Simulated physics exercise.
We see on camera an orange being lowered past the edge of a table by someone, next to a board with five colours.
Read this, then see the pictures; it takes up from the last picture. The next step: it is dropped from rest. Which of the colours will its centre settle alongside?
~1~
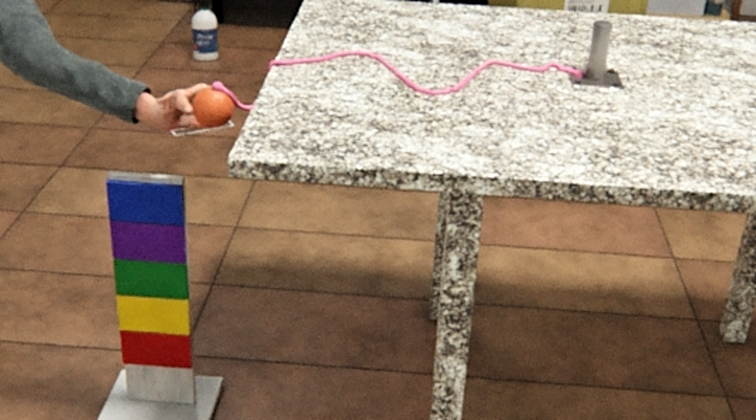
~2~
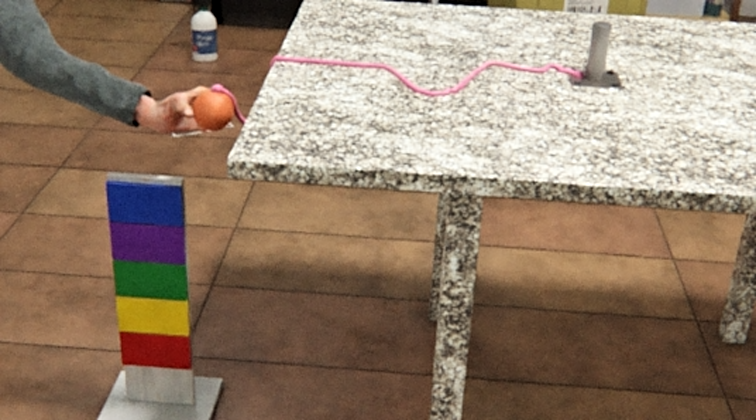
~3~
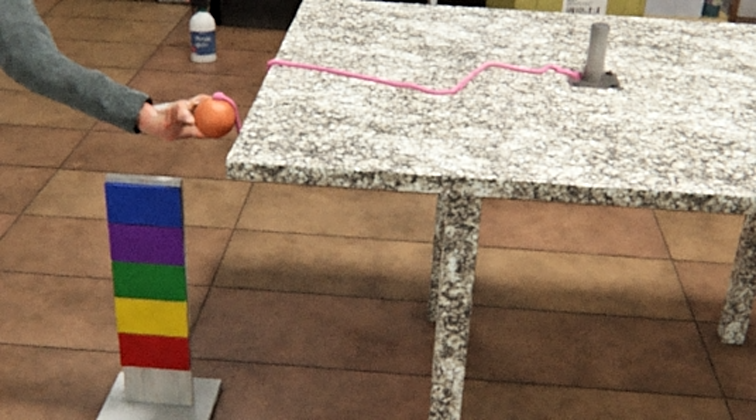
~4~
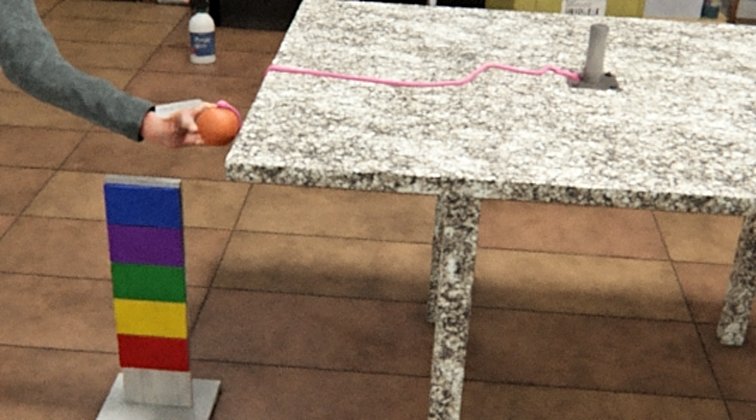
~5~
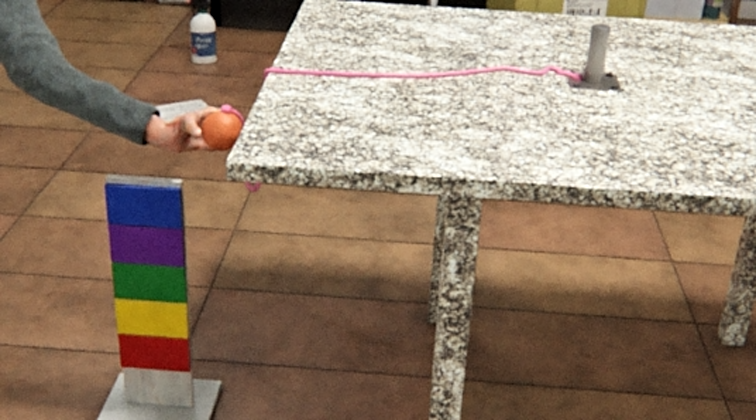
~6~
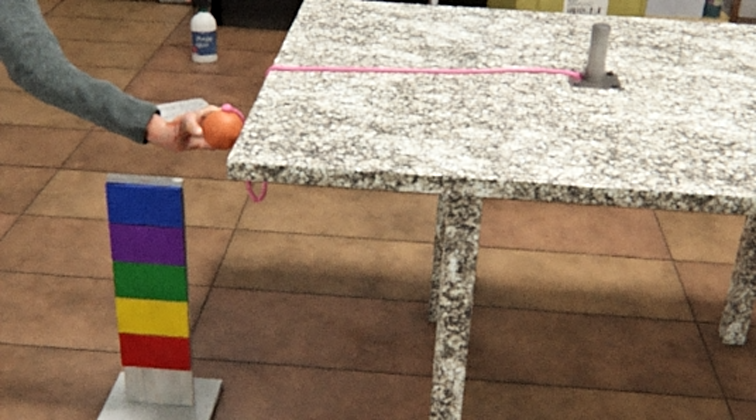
It settles alongside yellow.
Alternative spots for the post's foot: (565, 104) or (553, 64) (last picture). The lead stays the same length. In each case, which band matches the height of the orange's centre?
For the first it would be red, for the second red.
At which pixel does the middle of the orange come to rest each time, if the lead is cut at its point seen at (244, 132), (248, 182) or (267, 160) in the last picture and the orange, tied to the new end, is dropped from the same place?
So, going through them: (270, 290) first, (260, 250) next, (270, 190) last.
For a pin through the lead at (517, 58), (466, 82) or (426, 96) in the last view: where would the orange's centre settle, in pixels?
Taking them in turn, I'd expect around (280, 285), (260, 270) and finally (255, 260).
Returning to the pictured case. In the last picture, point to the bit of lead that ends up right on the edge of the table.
Go for the one at (275, 70).
Early on, orange near (247, 292); level with green.
Midway, orange near (301, 306); level with yellow.
Near the end, orange near (263, 310); level with yellow.
Finally, orange near (281, 310); level with yellow. Its middle rests at the yellow band.
